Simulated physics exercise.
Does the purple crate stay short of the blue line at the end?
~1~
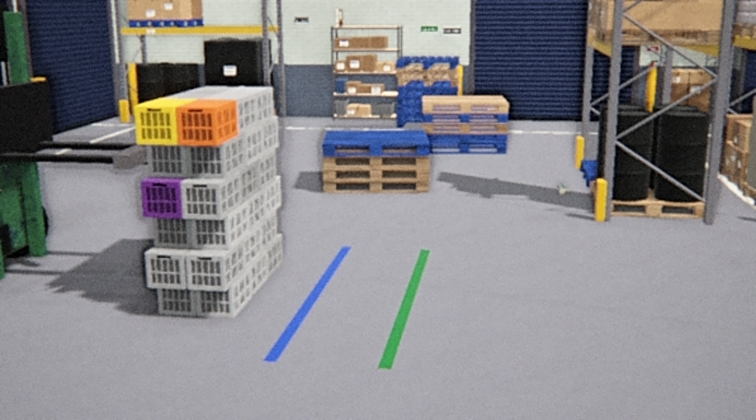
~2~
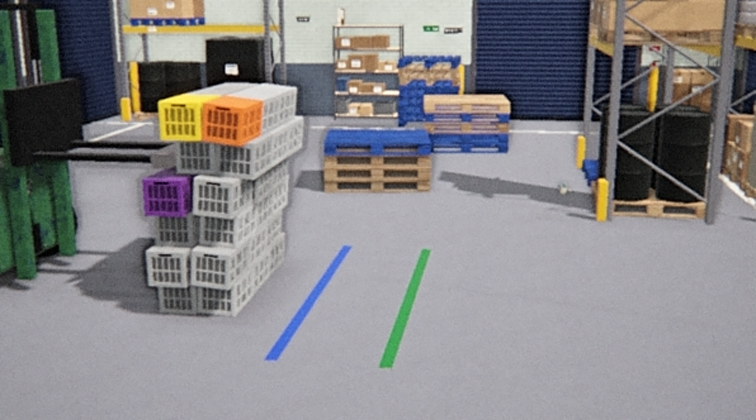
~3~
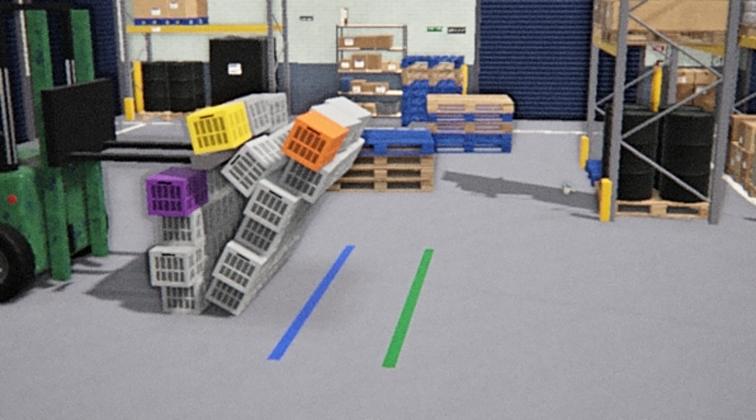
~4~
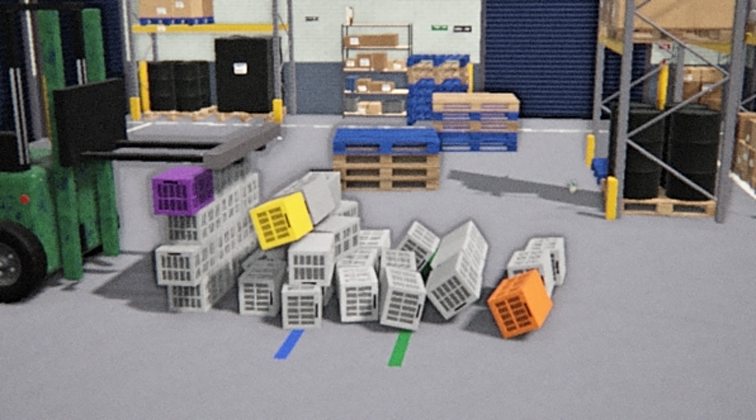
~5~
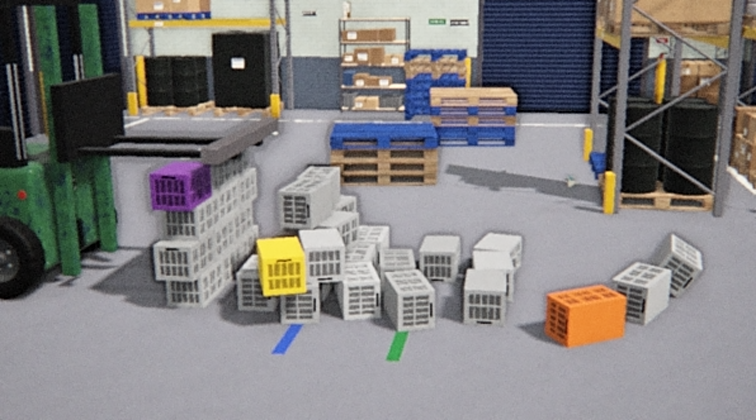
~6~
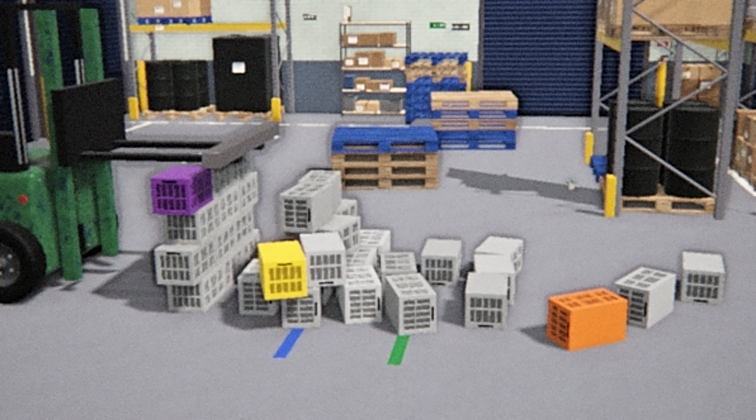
Yes, the purple crate stays short of the blue line. It is still sitting on top of the part of the stack left standing at the left.
A beam on a green forklift's forks pushed the upper part of a stack of gray crates to the right until much of it toppled, spilling the orange and yellow crates across the colored lines while the purple one stayed on the remaining stack.
